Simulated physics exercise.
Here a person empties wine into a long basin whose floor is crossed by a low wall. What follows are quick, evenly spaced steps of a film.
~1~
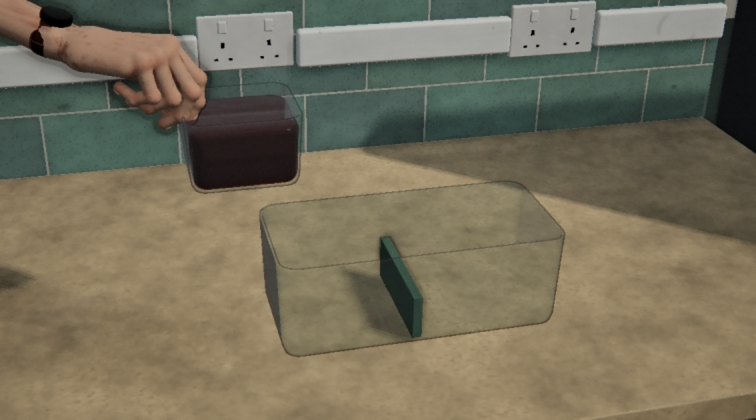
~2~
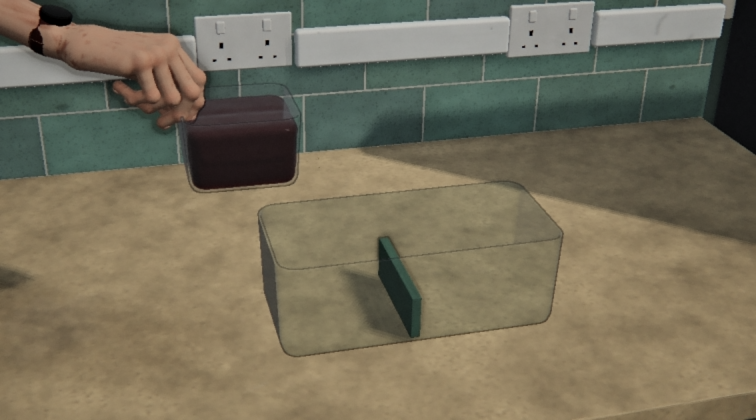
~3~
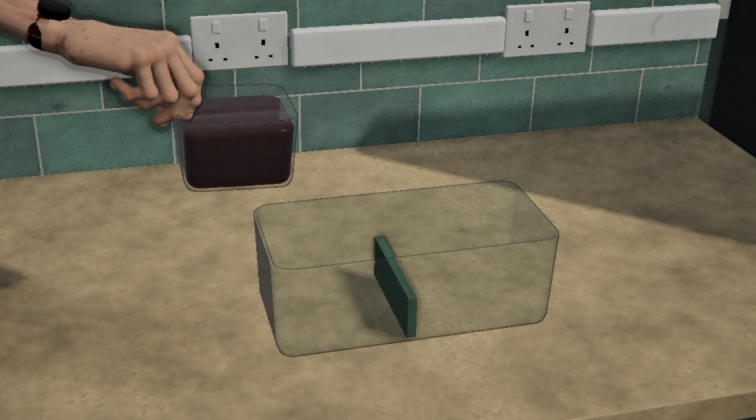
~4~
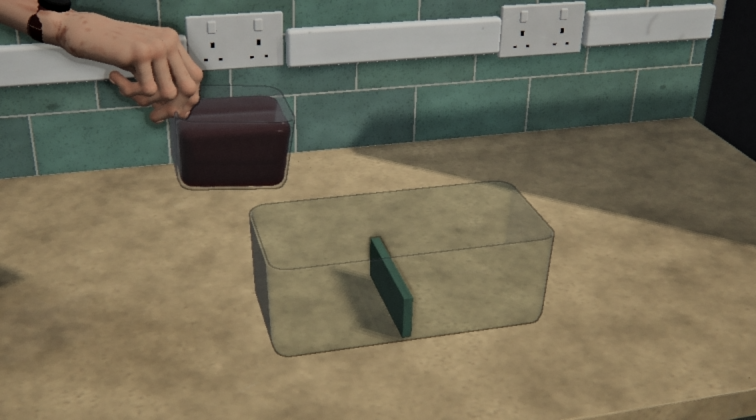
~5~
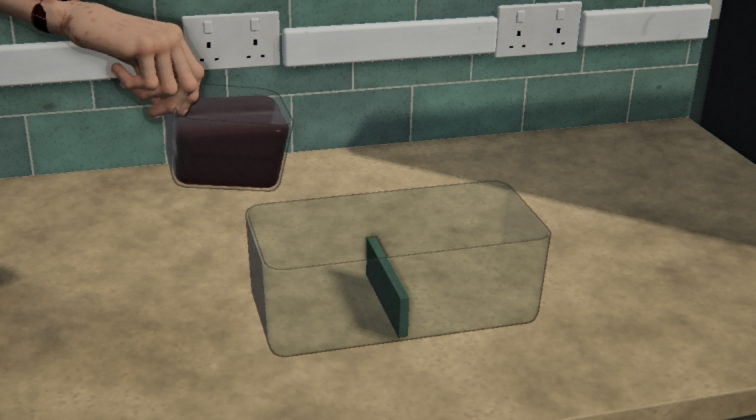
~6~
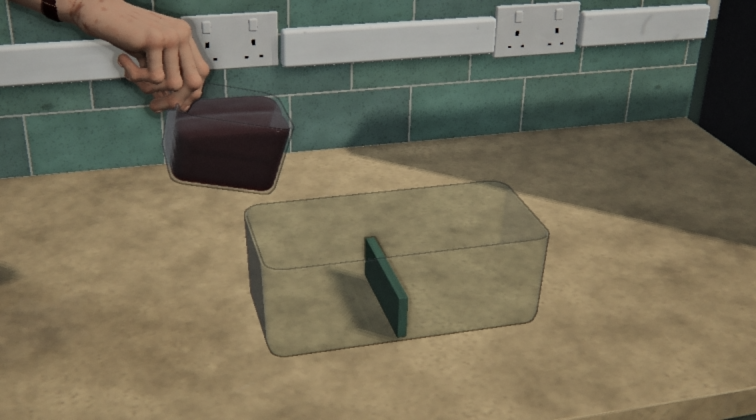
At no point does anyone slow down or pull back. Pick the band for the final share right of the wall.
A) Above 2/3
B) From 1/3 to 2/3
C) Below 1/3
The answer is C.
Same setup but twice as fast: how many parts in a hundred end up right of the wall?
It comes to about 5 per cent.
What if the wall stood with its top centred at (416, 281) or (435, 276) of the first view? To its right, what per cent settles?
First try: Roughly 15 per cent; second try: 10 per cent.
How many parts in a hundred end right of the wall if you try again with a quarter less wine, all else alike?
Something like 0 per cent, give or take.
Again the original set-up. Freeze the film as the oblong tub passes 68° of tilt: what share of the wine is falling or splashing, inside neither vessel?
Estimate: Some 30 per cent.
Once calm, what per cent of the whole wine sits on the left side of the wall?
It is close to 100 per cent.
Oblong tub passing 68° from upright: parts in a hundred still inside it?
55 per cent, roughly.
A moment on, the oblong tub is tipped part way and 53 per cent is still to pour, 18 is left of the wall and 0 right of it.
Next, the oblong tub is tipped right over and 10 per cent is still to pour, 82 is left of the wall and 1 right of it.
Then the oblong tub is tipped right over and 0 per cent is still to pour, 98 is left of the wall and 1 right of it.
Later the oblong tub is tipped right over and 0 per cent is still to pour, 99 is left of the wall and 1 right of it.
Finally, 99 per cent lies left of the wall, 1 right of it and 0 outside.
